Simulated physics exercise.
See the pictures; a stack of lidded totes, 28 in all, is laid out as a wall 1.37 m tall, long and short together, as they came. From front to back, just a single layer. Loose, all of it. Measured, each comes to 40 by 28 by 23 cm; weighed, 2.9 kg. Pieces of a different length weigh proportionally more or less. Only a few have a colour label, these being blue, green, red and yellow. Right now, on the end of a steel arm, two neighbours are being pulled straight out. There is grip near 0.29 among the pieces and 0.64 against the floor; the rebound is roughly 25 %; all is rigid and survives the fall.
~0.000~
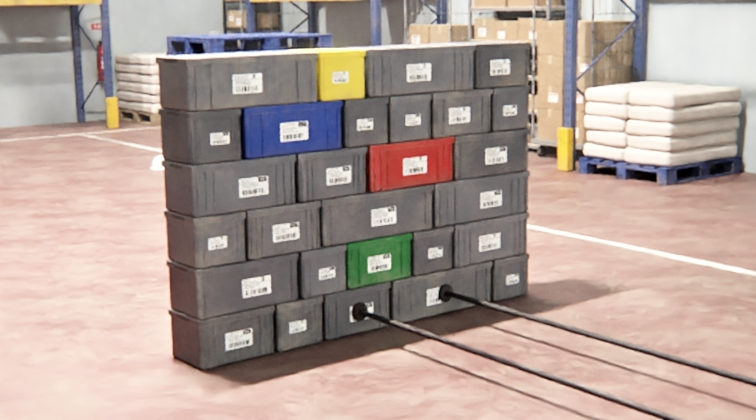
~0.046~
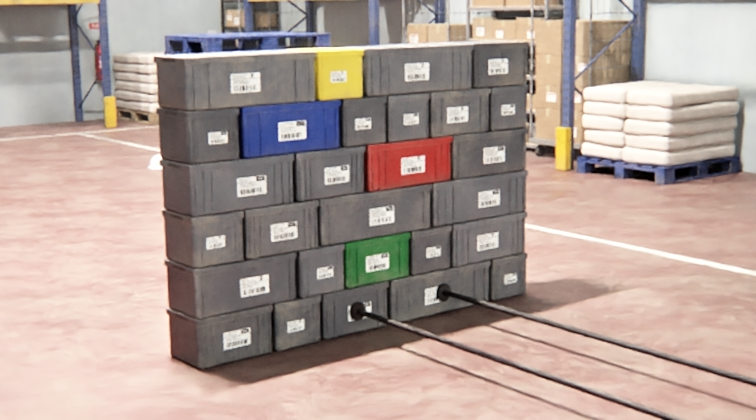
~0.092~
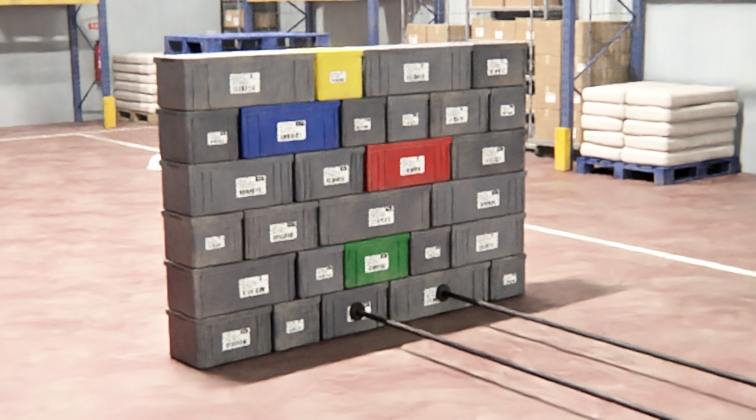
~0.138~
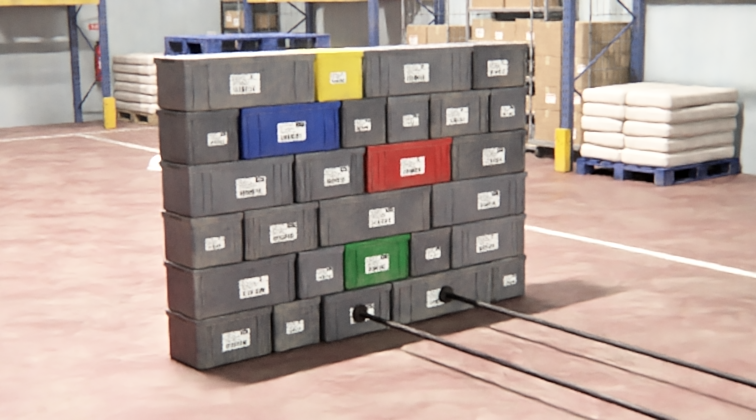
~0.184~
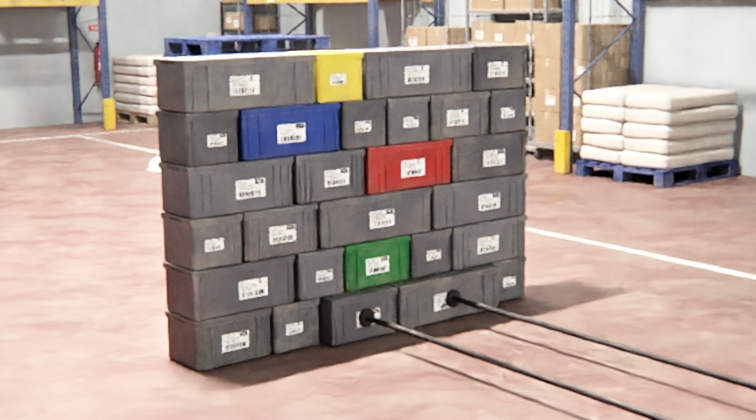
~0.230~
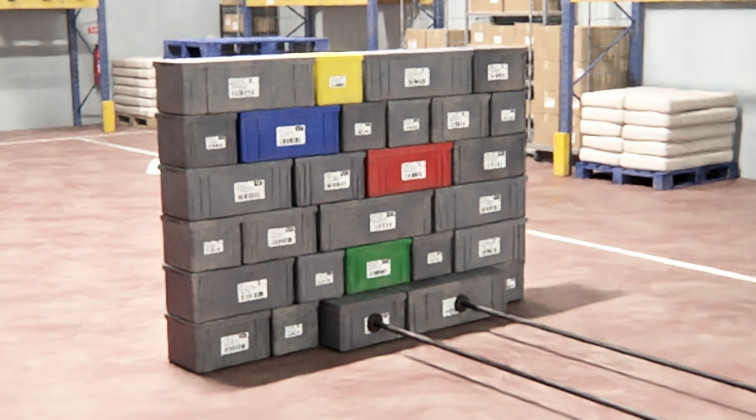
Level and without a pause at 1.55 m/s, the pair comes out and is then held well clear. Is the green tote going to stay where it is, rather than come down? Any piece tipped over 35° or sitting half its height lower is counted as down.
No, it ends up down.
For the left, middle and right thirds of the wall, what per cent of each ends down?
In percent, the thirds read 0 on the left, 20 in the middle and 0 on the right.
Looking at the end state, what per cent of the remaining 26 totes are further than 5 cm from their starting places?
30 percent of them have shifted.
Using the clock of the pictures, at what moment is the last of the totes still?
That happens at roughly 1.0 seconds.
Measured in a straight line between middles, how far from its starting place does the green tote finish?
It finishes around 35 cm from its starting point.
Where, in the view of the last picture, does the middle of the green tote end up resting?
You'll find it around (387, 316) in the final frame.
After 0.30 s, none of the 26 other totes down, 14 disturbed; green tote shifted 56 mm; red tote shifted 40 mm.
After 0.40 s, none of the 26 other totes down, 17 disturbed; green tote leaning 3°; yellow tote shifted 41 mm.
After 0.58 s, 2 of the 26 other totes down; green tote leaning 8°, 21 cm lower; yellow tote shifted 47 mm.
At rest (1.1 s), 2 of the 26 other totes down; green tote 23 cm lower; yellow tote shifted 45 mm; blue tote shifted 24 mm. As the last picture would show them, middles, green tote near (387, 316), yellow tote near (328, 79).
